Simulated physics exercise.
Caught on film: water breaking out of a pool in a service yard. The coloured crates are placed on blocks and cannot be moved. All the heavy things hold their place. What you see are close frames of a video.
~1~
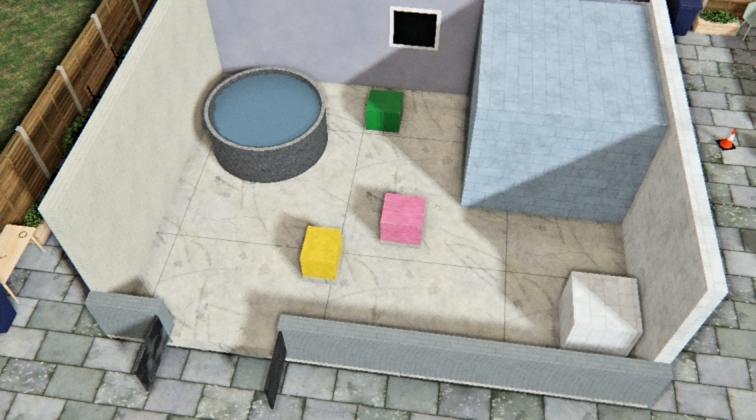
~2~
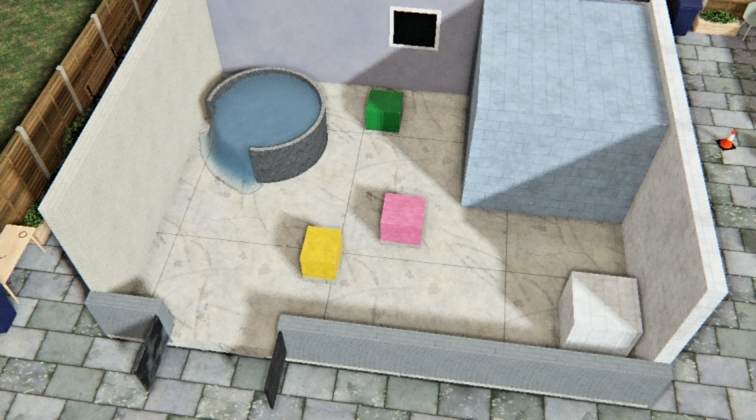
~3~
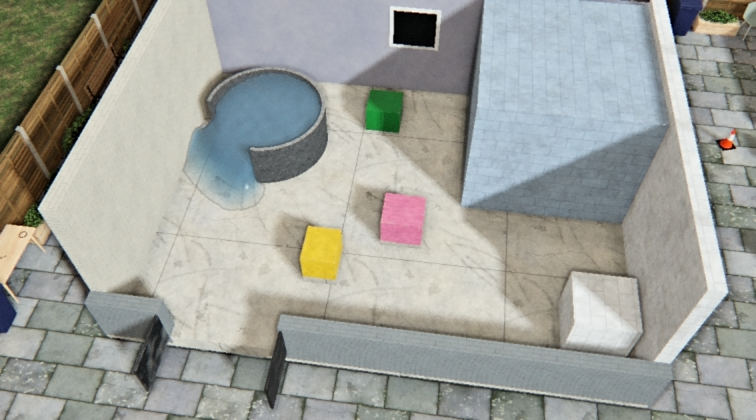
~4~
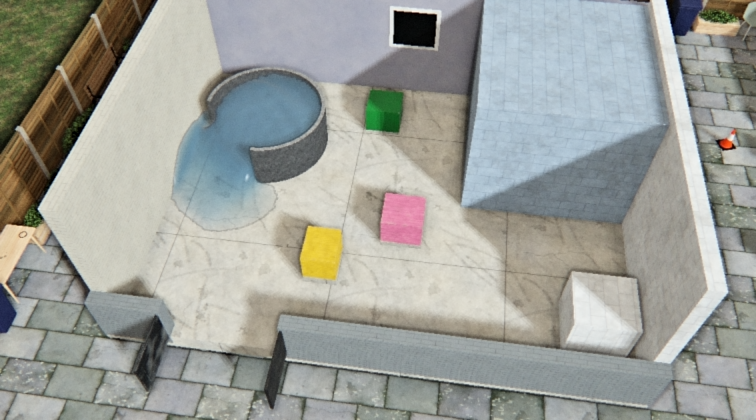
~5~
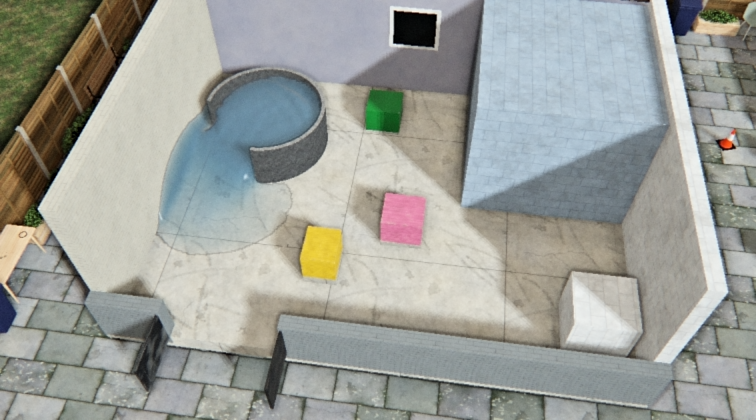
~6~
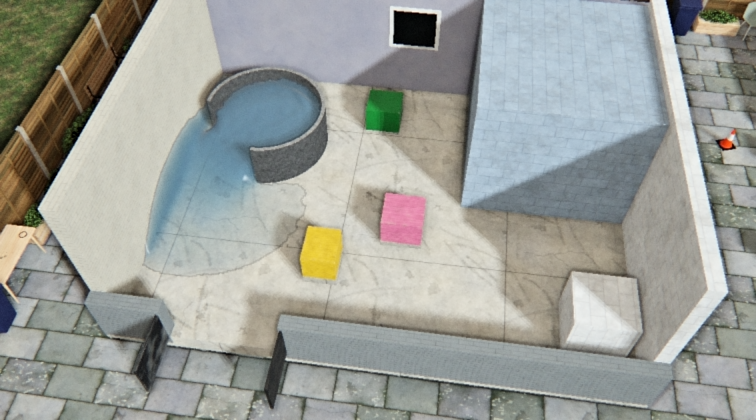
Water poured out through a gap in the front left side of a round grey pool in a walled yard, then spread across the pale paving in a widening sheet toward the yellow block.
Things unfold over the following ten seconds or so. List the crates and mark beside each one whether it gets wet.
Green crate - gets wet; pink crate - stays dry; yellow crate - stays dry.
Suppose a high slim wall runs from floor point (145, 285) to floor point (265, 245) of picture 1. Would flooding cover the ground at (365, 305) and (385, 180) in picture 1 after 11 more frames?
In order, I'd call them bare and bare.
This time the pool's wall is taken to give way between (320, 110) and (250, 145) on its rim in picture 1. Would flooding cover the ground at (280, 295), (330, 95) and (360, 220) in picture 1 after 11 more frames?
First spot drenched, second unwetted, third drenched.
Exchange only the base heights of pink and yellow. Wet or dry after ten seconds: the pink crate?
The pink crate stays clear.
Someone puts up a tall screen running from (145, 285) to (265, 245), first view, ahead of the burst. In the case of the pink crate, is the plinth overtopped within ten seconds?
My reading: The pink one takes water.
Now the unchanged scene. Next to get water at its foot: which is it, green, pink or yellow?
The one in yellow it is.
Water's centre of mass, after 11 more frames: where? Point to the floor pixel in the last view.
Near (226, 191).
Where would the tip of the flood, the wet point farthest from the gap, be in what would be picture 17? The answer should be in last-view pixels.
Point: (321, 341) in the last picture's pixels.
A moment on, water covers 25 % of the floor; the green crate not reached, the pink crate not reached, the yellow crate water round its plinth.
Next, water covers 30 % of the floor; the green crate not reached, the pink crate not reached, the yellow crate water round its plinth.
Then, water covers 45 % of the floor; the green crate water round its plinth, the pink crate not reached, the yellow crate water round its plinth.
Later, water covers 80 % of the floor; the green crate water round its plinth, the pink crate water round its plinth, the yellow crate water round its plinth.
In the end, water covers 100 % of the floor; the green crate was topped, the pink crate stayed above the water, the yellow crate stayed above the water.
